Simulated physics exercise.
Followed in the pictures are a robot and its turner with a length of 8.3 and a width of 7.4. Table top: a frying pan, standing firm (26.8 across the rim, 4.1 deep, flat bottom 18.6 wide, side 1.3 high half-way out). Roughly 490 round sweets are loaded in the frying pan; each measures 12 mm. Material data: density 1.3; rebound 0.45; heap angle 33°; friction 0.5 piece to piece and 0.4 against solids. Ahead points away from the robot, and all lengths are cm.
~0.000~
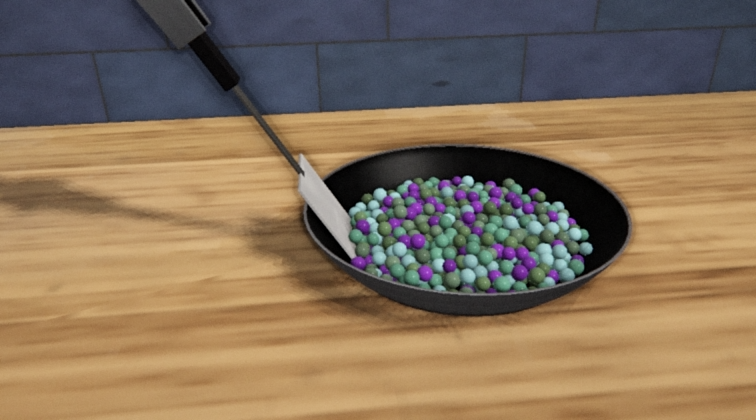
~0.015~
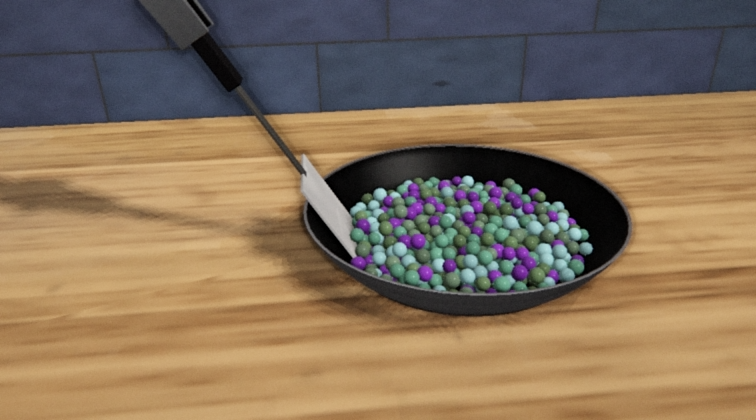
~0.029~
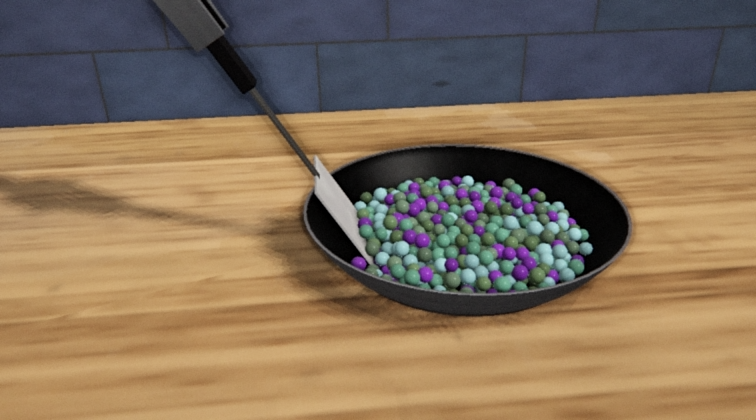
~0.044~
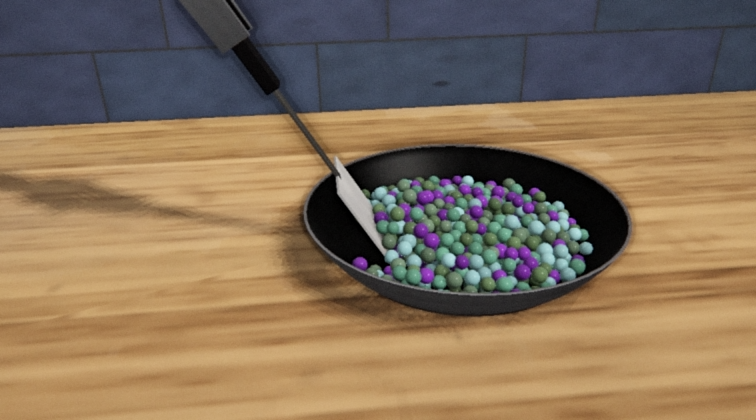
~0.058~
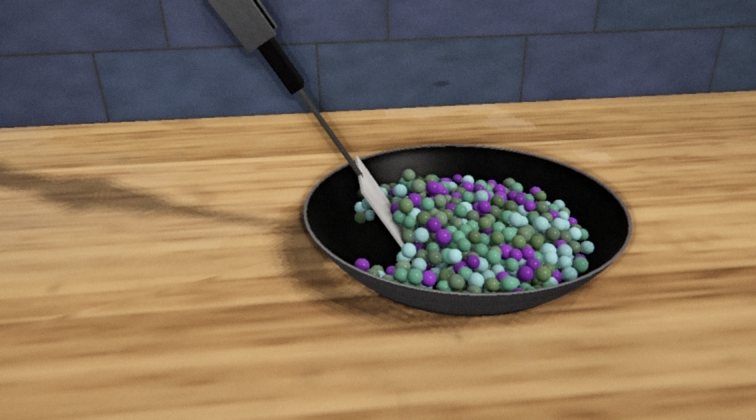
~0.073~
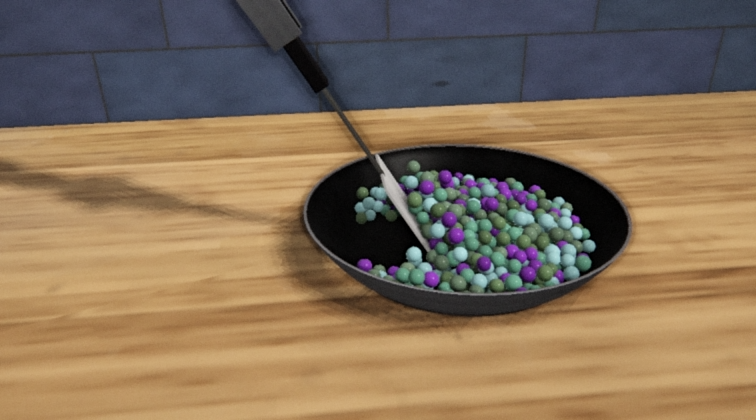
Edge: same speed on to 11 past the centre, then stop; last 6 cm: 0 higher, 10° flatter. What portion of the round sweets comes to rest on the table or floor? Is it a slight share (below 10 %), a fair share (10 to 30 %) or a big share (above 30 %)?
It is a big share.
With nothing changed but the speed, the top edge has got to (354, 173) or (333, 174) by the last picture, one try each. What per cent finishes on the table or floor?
I'd estimate close to 30 and 20 in a hundred.
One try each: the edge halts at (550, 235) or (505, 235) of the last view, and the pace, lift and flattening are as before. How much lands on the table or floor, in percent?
About 15 and 0 per cent.
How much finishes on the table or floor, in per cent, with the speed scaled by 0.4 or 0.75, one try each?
Roughly 20 % and roughly 35 %.
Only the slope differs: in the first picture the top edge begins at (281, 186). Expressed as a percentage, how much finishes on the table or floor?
I'd estimate around 35 per cent.
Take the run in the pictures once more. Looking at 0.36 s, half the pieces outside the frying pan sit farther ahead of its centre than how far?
Distance ahead of centre: Approx. 22 cm.
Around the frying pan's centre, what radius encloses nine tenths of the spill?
It comes out at close to 50 centimetres.
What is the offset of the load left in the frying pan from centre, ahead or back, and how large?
Some 2.0 cm ahead of the centre.
After 0.11 s, sloping 59°, highest piece 8 above the table; 494 in the frying pan.
After 0.15 s, sloping 57°, highest piece 9 above the table; 494 in the frying pan.
After 0.36 s, sloping 49°, highest piece 12 above the table; 311 in the frying pan, 99 on the table or floor, 84 on the blade or in flight.
After 1.41 s, sloping 49°, highest piece 3 above the table; 311 in the frying pan, 183 on the table or floor.
At rest, 311 in the frying pan, 183 on the table or floor. That is 37 % on the table or floor.
